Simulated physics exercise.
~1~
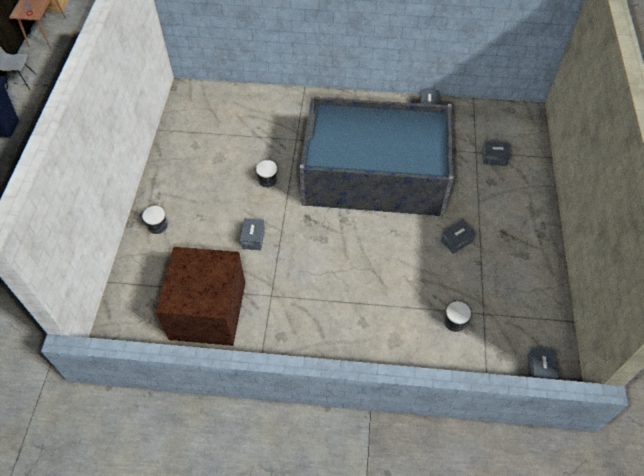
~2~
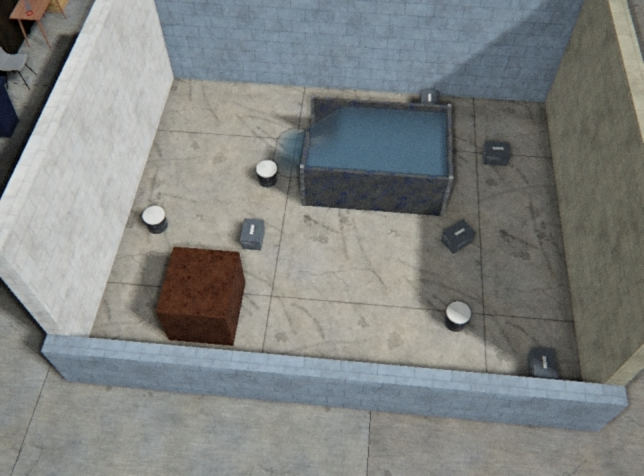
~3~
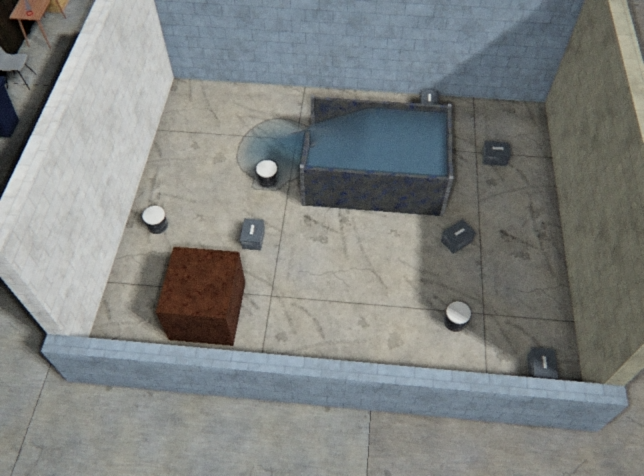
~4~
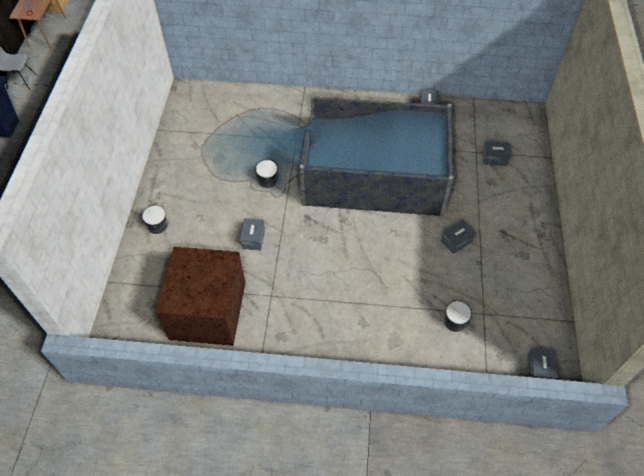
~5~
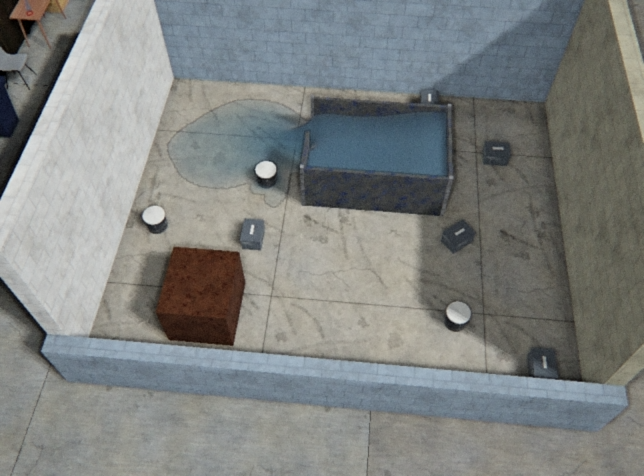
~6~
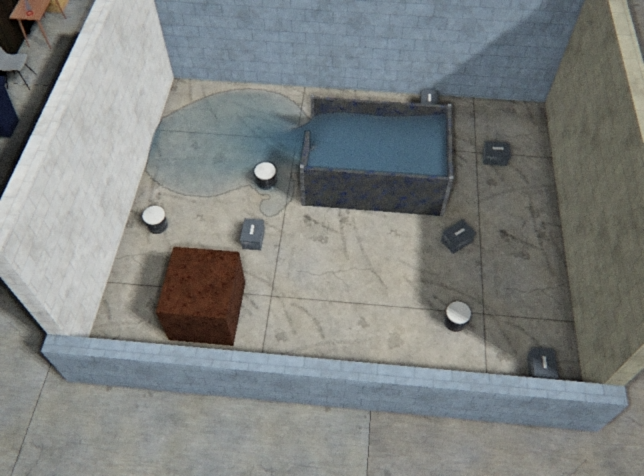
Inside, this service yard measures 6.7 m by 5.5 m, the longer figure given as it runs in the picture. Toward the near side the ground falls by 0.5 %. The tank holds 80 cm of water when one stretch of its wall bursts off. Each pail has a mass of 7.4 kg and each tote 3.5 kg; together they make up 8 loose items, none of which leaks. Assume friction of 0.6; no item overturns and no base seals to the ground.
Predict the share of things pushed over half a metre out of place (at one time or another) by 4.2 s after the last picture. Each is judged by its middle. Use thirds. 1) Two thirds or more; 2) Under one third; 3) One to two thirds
Answer: 2.
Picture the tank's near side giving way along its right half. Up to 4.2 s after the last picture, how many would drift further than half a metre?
Count: 5.
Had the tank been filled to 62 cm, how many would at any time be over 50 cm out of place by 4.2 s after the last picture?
That would make 1 of them.
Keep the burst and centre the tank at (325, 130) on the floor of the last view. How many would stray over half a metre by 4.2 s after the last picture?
Then 3.
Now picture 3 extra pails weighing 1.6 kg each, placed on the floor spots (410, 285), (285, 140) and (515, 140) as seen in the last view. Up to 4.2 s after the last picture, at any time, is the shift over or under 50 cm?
Check, in order - not exceeded, exceeded, not exceeded.
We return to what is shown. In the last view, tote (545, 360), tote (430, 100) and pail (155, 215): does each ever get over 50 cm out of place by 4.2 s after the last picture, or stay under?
Within the mark, beyond the mark, beyond the mark.
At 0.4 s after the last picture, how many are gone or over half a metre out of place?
The number by then is 0.
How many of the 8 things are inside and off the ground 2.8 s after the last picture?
It comes to 0.
Then, 0.4 s after the last picture 0 of 8 are over 50 cm from their spots; 0 afloat.
Then, 1.5 s after the last picture 0 of 8 are over 50 cm from their spots; 0 afloat.
Then, 2.8 s after the last picture 1 of 8 are over 50 cm from their spots; 0 afloat.
Then, 4.2 s after the last picture 2 of 8 are over 50 cm from their spots, and 2 have been at some point; 1 afloat.
